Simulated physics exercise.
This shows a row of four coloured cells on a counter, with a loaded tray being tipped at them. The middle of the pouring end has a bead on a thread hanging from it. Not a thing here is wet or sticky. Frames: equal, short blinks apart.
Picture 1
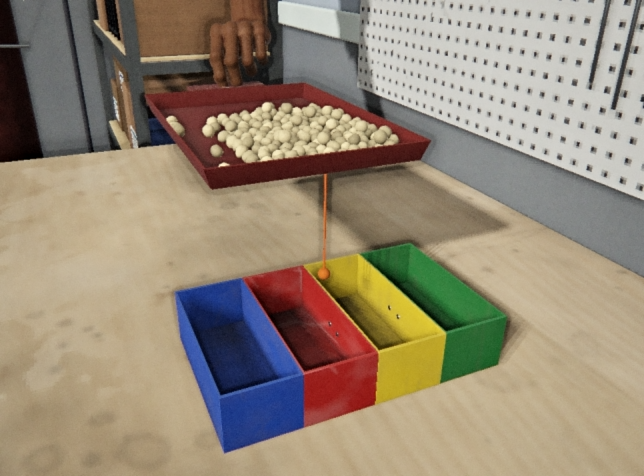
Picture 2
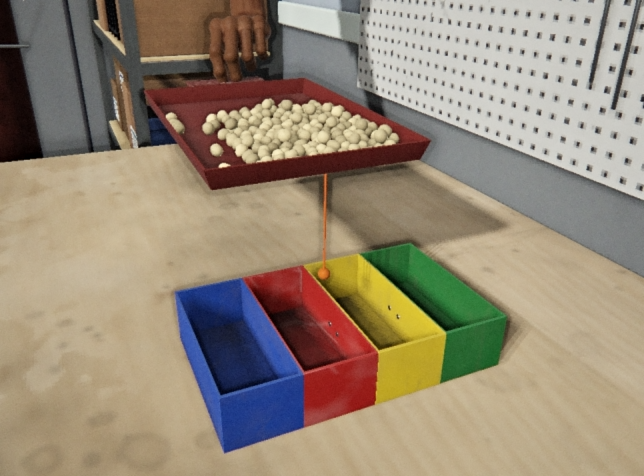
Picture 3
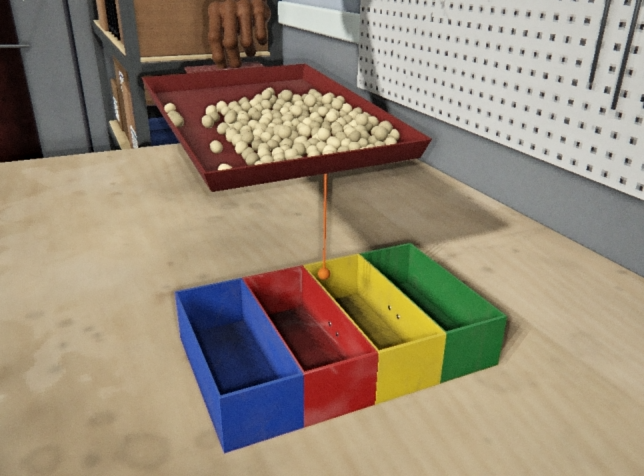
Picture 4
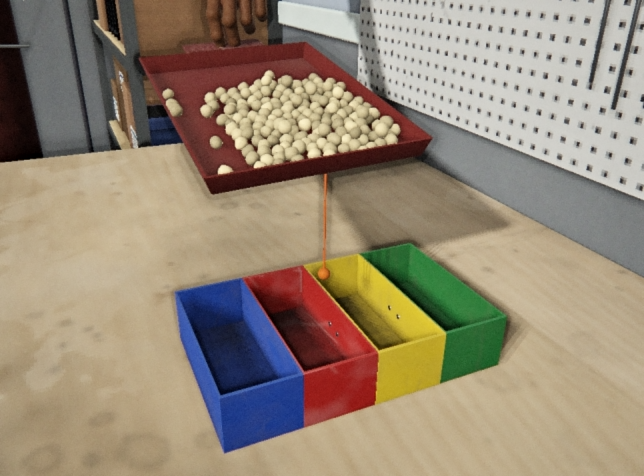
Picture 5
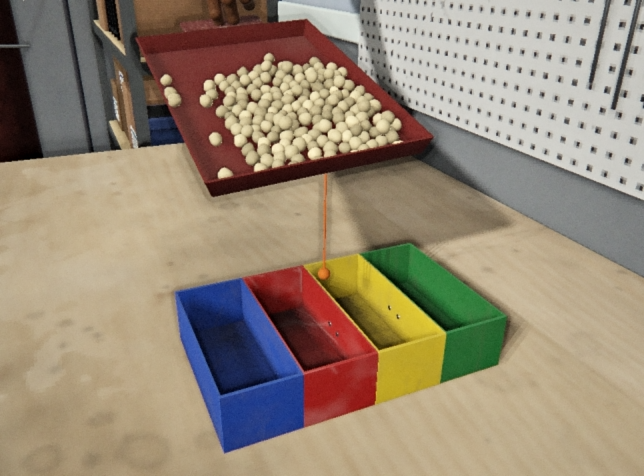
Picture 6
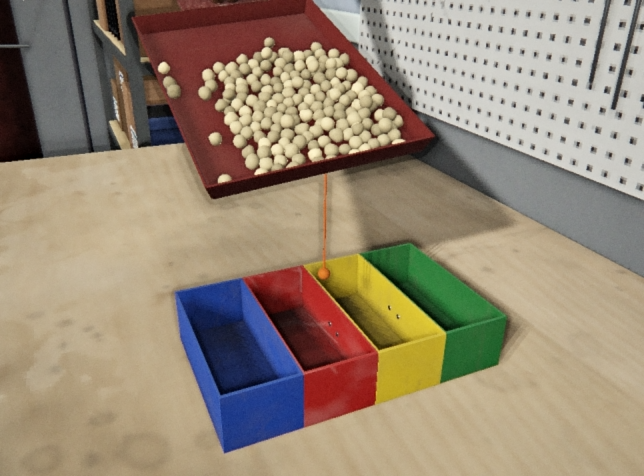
A red tray loaded with round, pale nuts started almost level above blue, red, yellow and green boxes, then tilted steadily toward its front left corner as some of the nuts shifted inside.
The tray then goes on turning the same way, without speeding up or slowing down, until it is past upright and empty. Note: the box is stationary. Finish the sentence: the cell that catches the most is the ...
... Blue cell.
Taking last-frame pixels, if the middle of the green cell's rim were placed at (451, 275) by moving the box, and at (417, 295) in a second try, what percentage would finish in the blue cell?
About 40% on the first try and 40% on the second.
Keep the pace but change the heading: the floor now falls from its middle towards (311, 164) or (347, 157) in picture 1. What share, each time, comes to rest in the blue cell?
20 and 0 per cent, in that order.
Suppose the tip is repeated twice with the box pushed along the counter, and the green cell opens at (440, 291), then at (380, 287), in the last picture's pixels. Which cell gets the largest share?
The first time the cell in blue comes out on top, the second time the red one.
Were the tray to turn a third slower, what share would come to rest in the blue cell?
Near 40 %.
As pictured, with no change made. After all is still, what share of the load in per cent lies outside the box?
Share outside: Near 10 %.
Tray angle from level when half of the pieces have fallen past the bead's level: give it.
About 100° of tilt.
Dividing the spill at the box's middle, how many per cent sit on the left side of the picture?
40 in a hundred, roughly.
Shortly afterwards, tray tipped steeply; all but a few on the tray; only a few in the red cell; only a few falling or outside the box.
Next, tray tipped past a quarter turn; a little on the tray; near a third in the blue cell; near a quarter in the red cell; a little in the yellow cell; only a few in the green cell; near a quarter falling or outside the box.
Some moments later, tray tipped past a quarter turn; near half in the blue cell; near a quarter in the red cell; near a quarter in the yellow cell; only a few in the green cell; a little falling or outside the box.
In the end, tray tipped past a quarter turn; near half in the blue cell; near a quarter in the red cell; near a quarter in the yellow cell; only a few in the green cell; a little outside the box.
